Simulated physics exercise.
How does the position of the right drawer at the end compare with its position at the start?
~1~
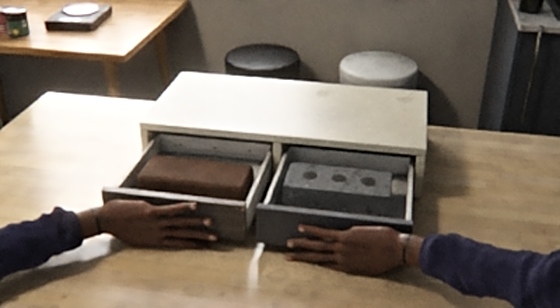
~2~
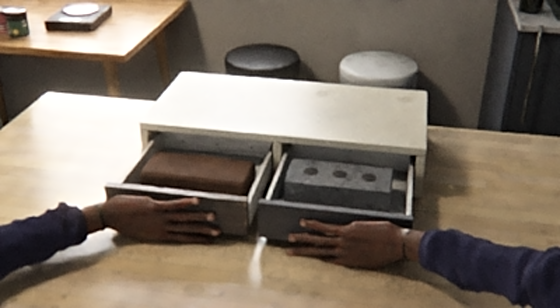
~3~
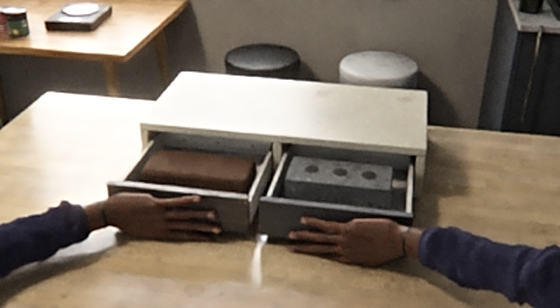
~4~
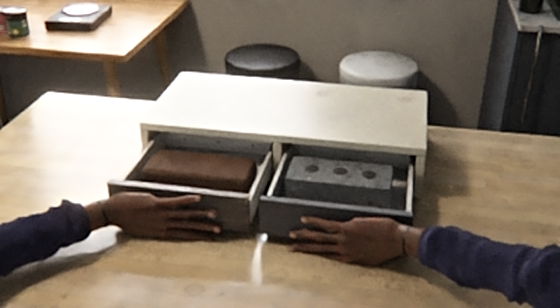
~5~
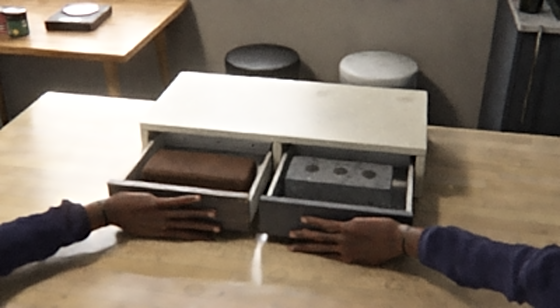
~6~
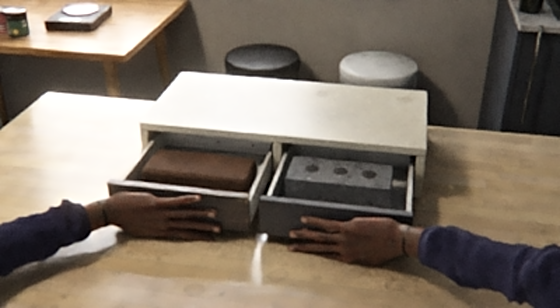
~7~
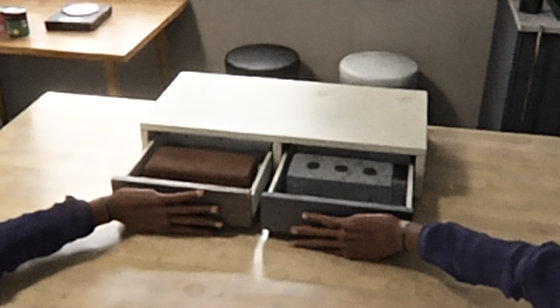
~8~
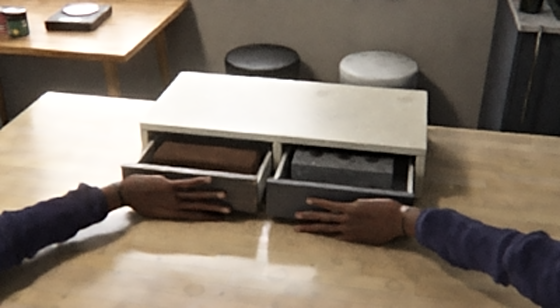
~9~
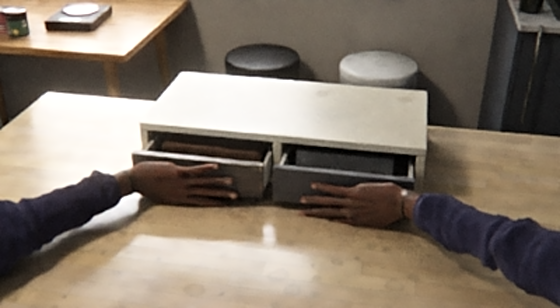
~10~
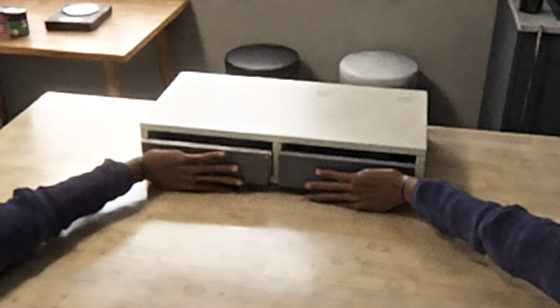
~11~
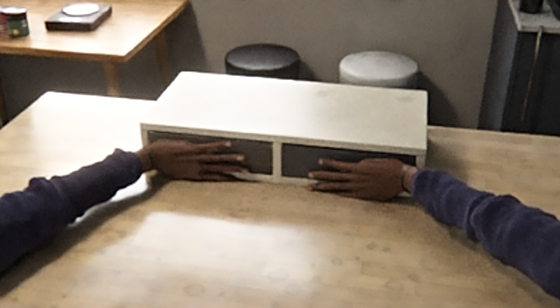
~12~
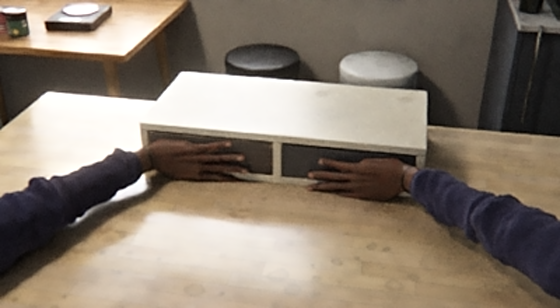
At the start the right drawer sticks out of the cabinet toward the viewer with the grey brick showing. By the end it has been pushed all the way in and sits closed, with the brick out of sight.
At first, a low whitish cabinet sits on a wooden table with both dark-fronted drawers pulled open, a brown, loaf-shaped block in the left one and a grey brick with round holes in the right. A hand rests against the front of each drawer, and after a slight shift, everything stays almost still for a while. Then both hands push forward and the two drawers slide in together, steadily hiding the block and the brick. Finally, both drawers are fully closed, and the hands stay resting against their fronts while the cabinet remains in place.
